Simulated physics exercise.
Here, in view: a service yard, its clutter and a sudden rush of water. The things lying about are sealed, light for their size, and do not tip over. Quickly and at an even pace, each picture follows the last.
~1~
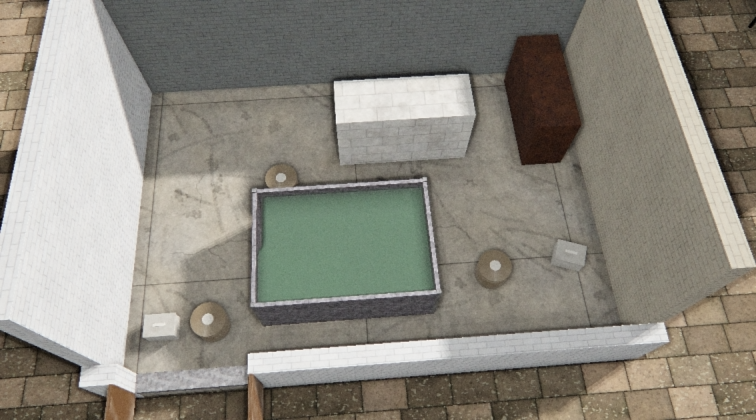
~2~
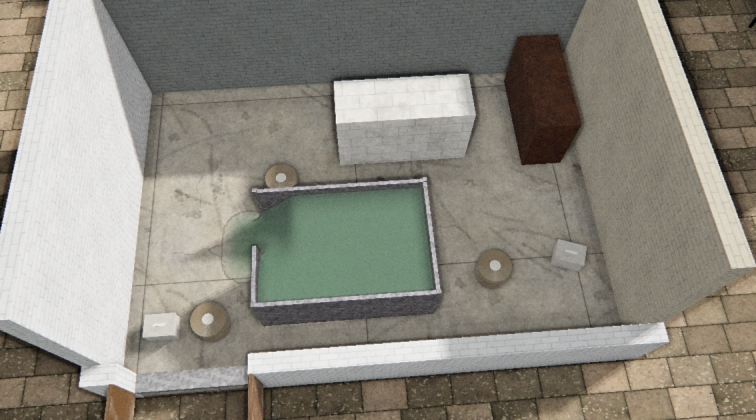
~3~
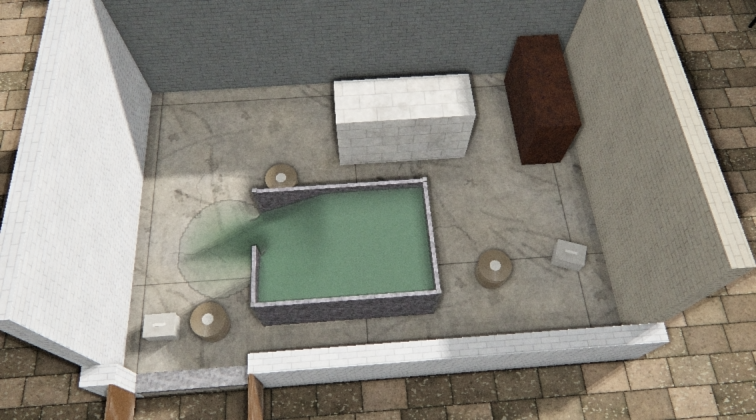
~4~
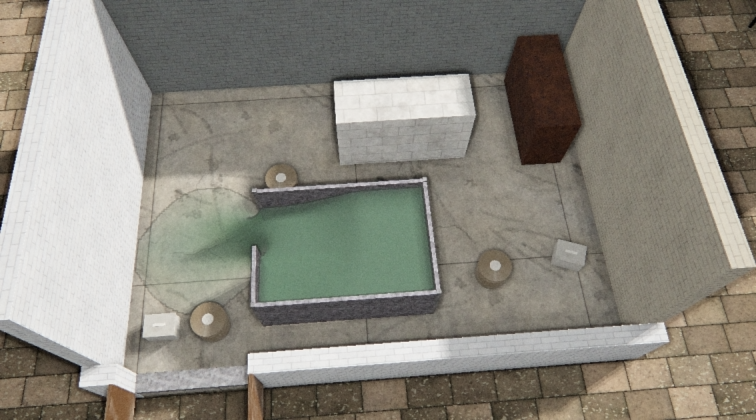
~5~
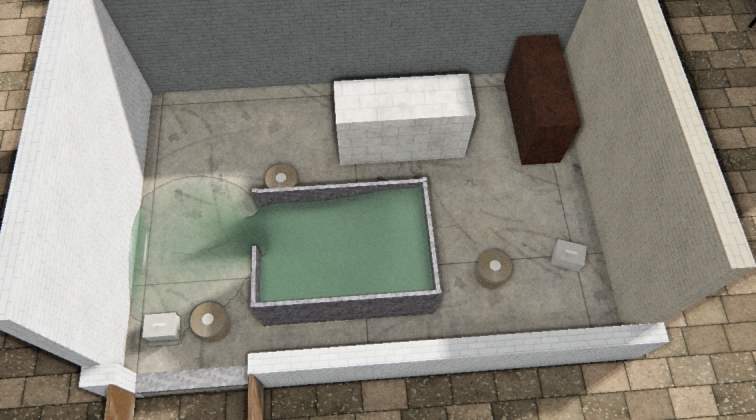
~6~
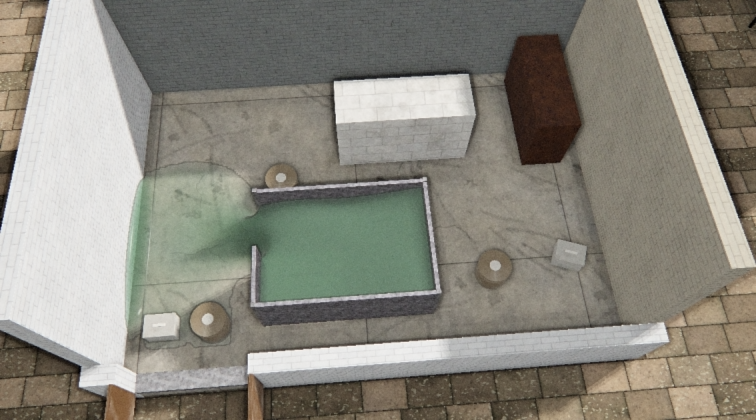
Green water bursts through a gap in the left side of a walled tank in a yard, then fans out leftward across the concrete floor in a thin, rounded sheet. It reaches the white left wall and spreads along its base, while the round tubs and pale boxes stay put.
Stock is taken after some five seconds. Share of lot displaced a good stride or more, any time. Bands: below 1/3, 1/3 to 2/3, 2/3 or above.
Below 1/3.
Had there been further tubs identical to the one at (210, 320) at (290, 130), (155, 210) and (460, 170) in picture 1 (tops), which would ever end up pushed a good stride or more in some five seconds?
Here's how it goes: Sent far off, sent far off, and lastly never gets far.
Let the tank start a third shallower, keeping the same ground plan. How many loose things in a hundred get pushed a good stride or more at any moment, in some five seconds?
That comes to 20 % of the lot.
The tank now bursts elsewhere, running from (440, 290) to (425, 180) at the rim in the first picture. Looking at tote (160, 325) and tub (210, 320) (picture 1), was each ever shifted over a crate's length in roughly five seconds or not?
In order: Fell short, fell short.
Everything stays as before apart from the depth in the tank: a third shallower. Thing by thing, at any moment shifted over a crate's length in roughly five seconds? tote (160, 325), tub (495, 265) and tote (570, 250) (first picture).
The first did it, the next came up short, and the last came up short.
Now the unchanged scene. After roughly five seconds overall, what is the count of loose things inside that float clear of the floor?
Count: 0.
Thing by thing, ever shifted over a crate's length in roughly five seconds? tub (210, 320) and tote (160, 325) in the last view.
In order: Stayed within range; traveled far.
A moment on, 0 of 5 are well off their spots; 0 afloat.
Next, 1 of 5 are well off their spots; 0 afloat.
Later, 1 of 5 are well off their spots; 0 afloat.
In the end, 1 of 5 are well off their spots, and 1 have been at some point; 0 afloat.
